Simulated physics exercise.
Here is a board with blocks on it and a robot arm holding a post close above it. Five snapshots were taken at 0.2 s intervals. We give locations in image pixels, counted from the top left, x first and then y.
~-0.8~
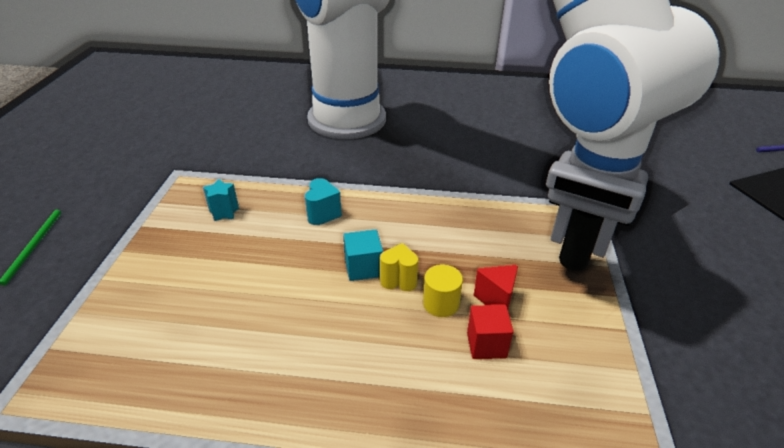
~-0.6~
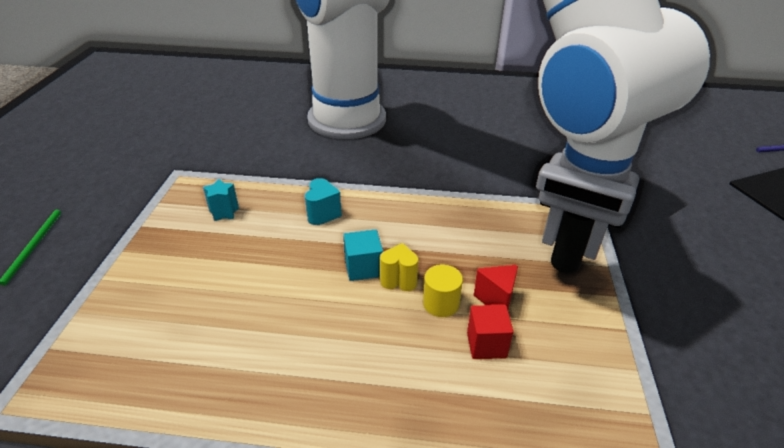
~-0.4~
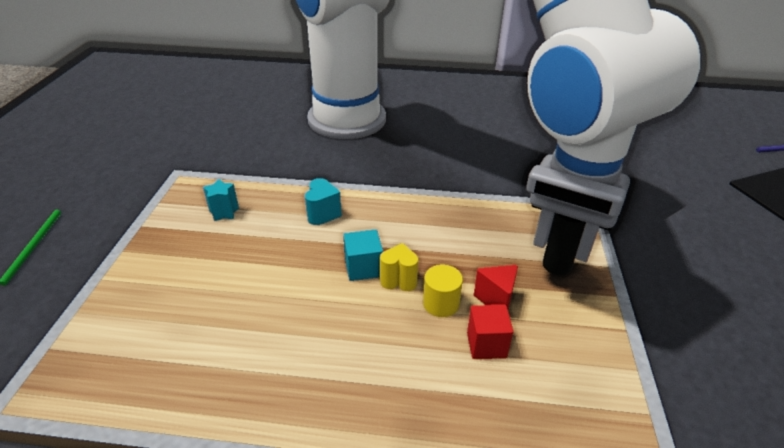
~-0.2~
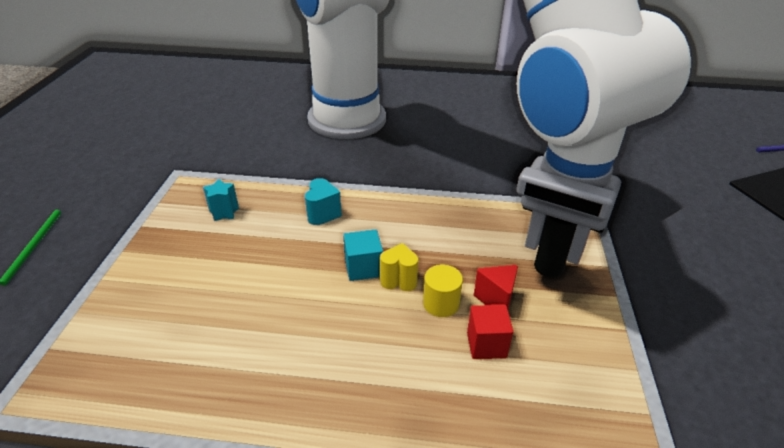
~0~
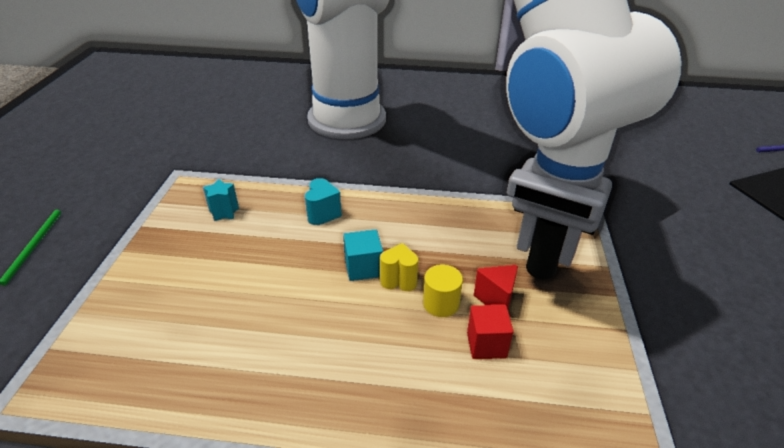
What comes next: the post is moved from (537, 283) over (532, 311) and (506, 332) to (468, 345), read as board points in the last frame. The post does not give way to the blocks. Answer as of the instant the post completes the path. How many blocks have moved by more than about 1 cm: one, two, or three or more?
It displaces one.
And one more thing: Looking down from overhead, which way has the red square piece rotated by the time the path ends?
It turns round anticlockwise.
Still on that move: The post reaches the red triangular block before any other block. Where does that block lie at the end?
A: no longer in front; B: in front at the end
A.
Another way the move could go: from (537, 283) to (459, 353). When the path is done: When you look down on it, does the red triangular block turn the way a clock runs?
I expect so.
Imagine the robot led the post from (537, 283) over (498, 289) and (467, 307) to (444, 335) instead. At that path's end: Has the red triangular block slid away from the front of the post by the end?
I expect not.
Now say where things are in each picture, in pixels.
The first picture shows post tip (573, 262); block tops, red square piece (492, 318); red triangular block (502, 275).
The second picture shows post (565, 265); blocks unchanged.
The third picture shows post (557, 267); blocks unchanged.
The fourth picture shows post (548, 269); blocks unchanged.
The fifth picture shows post (540, 271); red square piece (492, 318); red triangular block (502, 275).
The first path, step by step. One third of the way, post (535, 299); nothing pushed yet.
Two thirds of the way, post (508, 320); red square piece (484, 319), turned 20° anticlockwise.
At the end, post (470, 333); red square piece (448, 338), turned 45° anticlockwise; red triangular block in place.
